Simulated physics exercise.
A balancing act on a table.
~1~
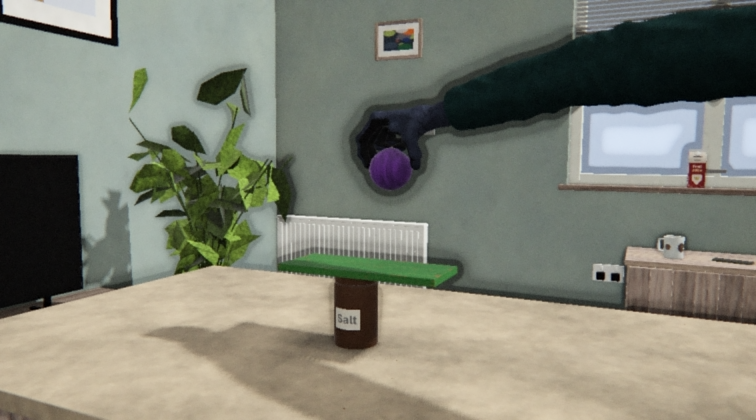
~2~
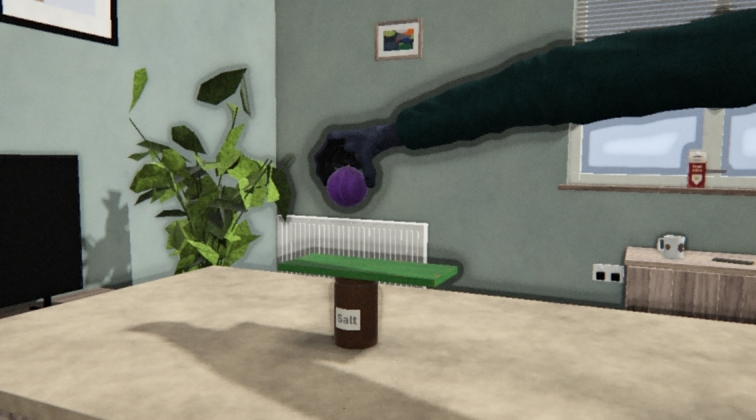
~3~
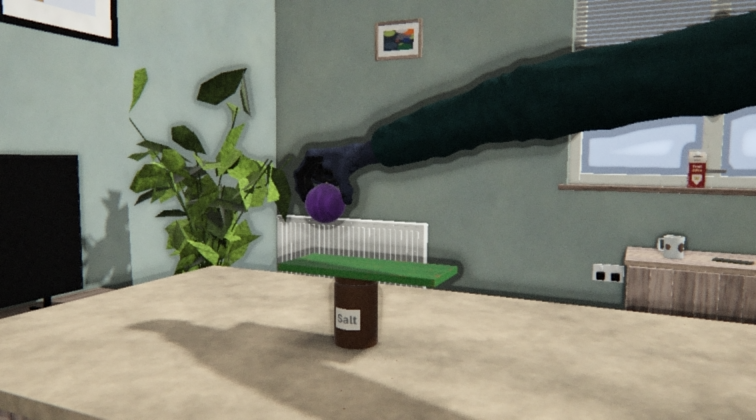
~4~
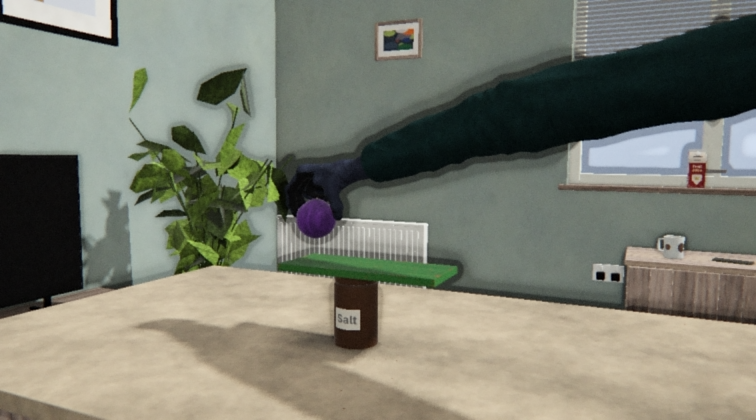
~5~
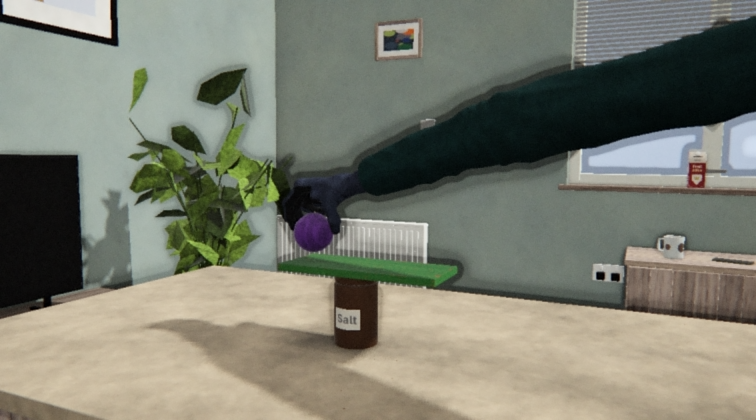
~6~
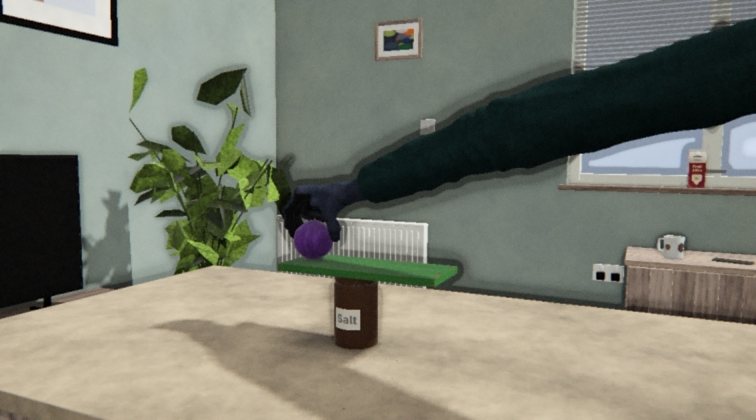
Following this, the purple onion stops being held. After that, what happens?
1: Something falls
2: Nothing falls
Option 2: Nothing falls.
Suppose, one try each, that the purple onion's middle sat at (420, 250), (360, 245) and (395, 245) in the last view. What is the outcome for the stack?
With the first release it tips over; with the second it stays steady; with the third it tips over.
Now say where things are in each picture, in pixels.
The first frame shows still above its spot; purple onion (391, 169); green board (367, 268).
The second frame shows still above its spot; purple onion (347, 186); green board (367, 268).
The third frame shows still above its spot; purple onion (325, 203); green board (367, 268).
The fourth frame shows still above its spot; purple onion (316, 218); green board (367, 268).
The fifth frame shows still above its spot; purple onion (314, 232); green board (367, 268).
The sixth frame shows in place under the hand; purple onion (314, 239); green board (367, 268).
Then, 0.30 s on from there, no change.
Then, 0.70 s on from there, purple onion resting near (314, 240).
In the end, all 3 unmoved. At the end, from the last picture's camera, purple onion near (314, 240). The stack keeps its balance.
